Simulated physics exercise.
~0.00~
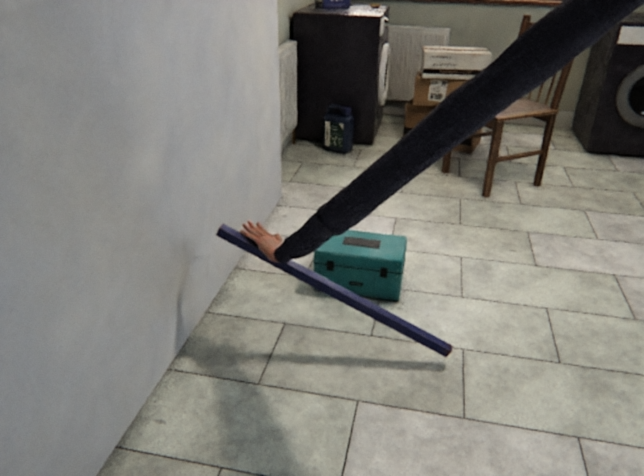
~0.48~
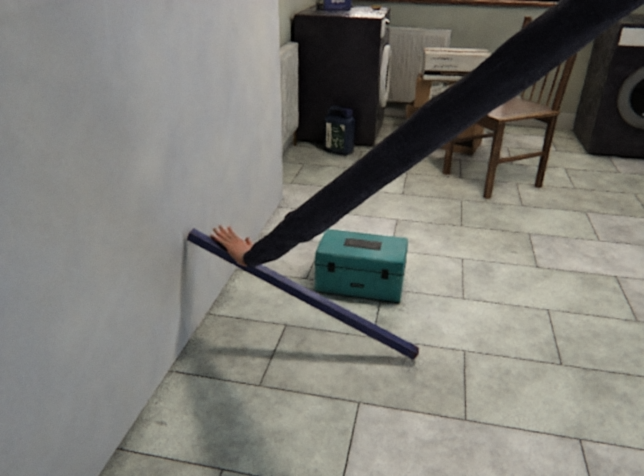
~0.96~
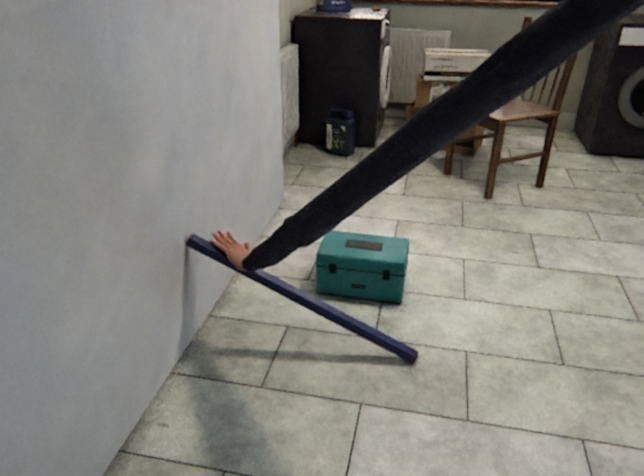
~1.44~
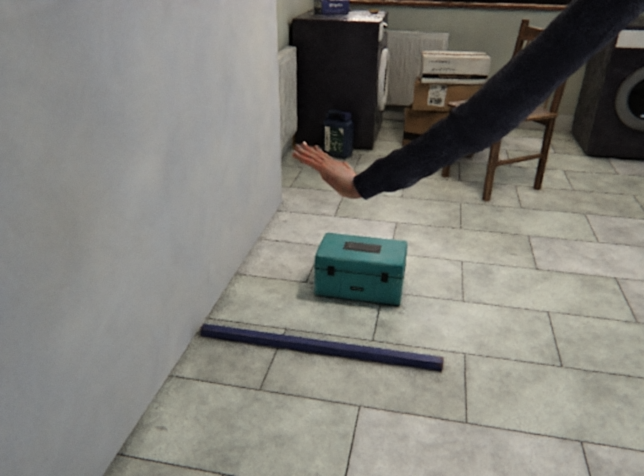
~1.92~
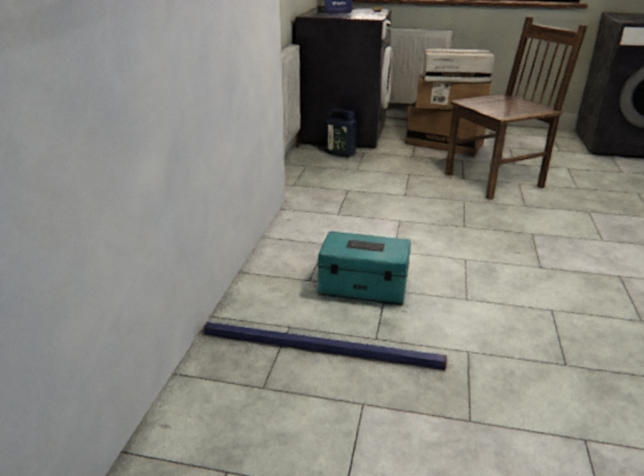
On a tiled floor beside a bare wall, a hand moves a tilted blue pole left until its upper end meets the wall, then lets go and withdraws; the pole drops and ends lying flat on the floor in front of an unmoved turquoise toolbox.
